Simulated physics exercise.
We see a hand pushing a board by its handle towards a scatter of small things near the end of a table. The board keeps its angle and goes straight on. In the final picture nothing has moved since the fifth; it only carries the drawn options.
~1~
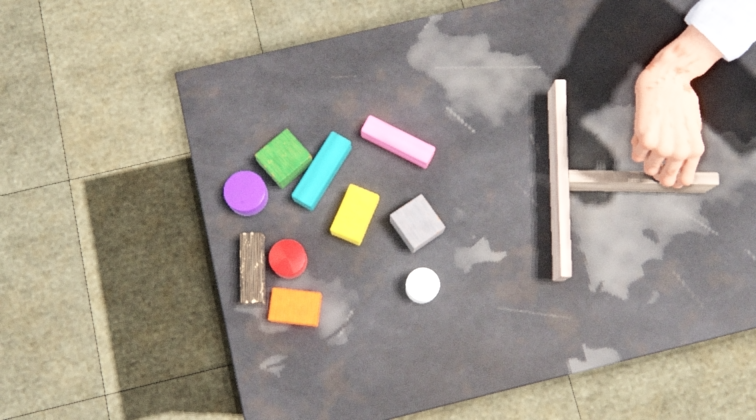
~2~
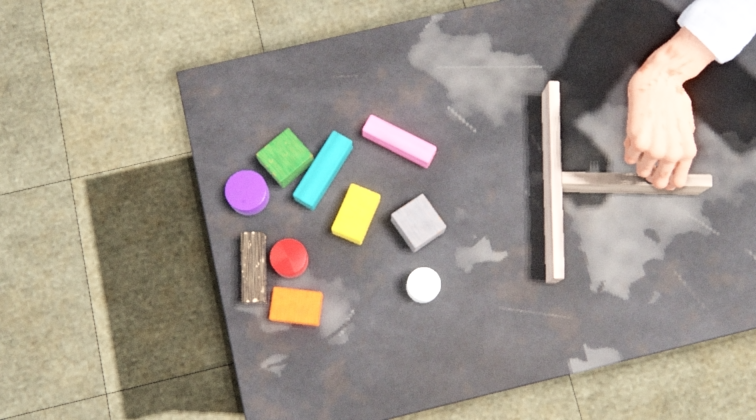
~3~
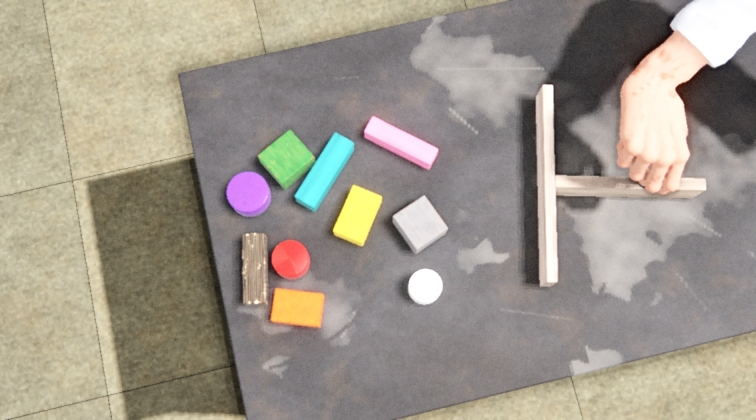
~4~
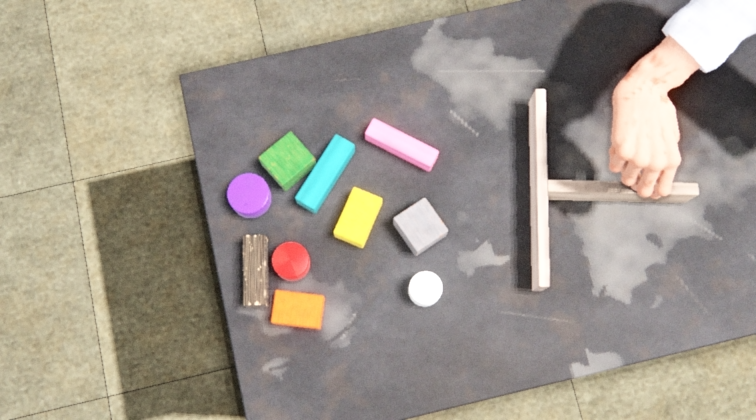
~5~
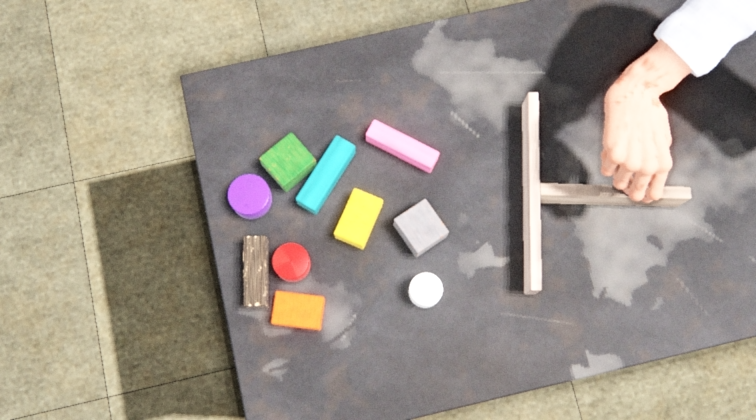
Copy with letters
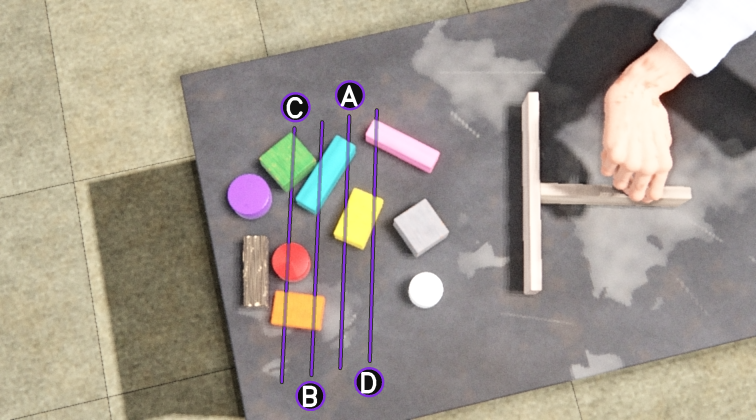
A hand at the right grips the handle of a pale T-shaped wooden board and pushes it slowly and slightly left across a dark, worn table, seen from above over stone paving. Left of it lie green, turquoise, pink, yellow, grey, purple, red, brown, orange and white objects, spread towards the table's left end. The board touches none, and they keep their arrangement while the view barely shifts.
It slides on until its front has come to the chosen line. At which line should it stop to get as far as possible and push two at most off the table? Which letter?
C is the last line within the limit.
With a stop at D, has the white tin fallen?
By then, no.
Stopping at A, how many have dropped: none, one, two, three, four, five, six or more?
In all, none.
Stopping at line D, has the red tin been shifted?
By then, no.
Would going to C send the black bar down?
Yes.
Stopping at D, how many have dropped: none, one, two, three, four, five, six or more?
By then, none.
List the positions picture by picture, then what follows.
The first picture shows turquoise stick (322, 172); orange block (296, 307); white tin (422, 286).
The second picture shows board (557, 177); yellow block (356, 215).
The third picture shows board (550, 181); pink stick (401, 143).
The fourth picture shows board (542, 185); purple tin (250, 196).
The fifth picture shows board (535, 189); grey block (420, 228); turquoise stick (326, 175); orange block (299, 311).
On the marked copy, A at (345, 238); B at (317, 244); C at (288, 251); D at (373, 231).
Taking C. A third of the way, board (447, 209); grey block (412, 227); black bar (257, 272).
Two thirds of the way, board (358, 229); purple tin (246, 198); red tin (289, 268).
When it is over, board (290, 244); black bar over the edge; purple tin over the edge; two fallen.
As for the rest, A is within the limit but short; B is within the limit but short; D is within the limit but short.
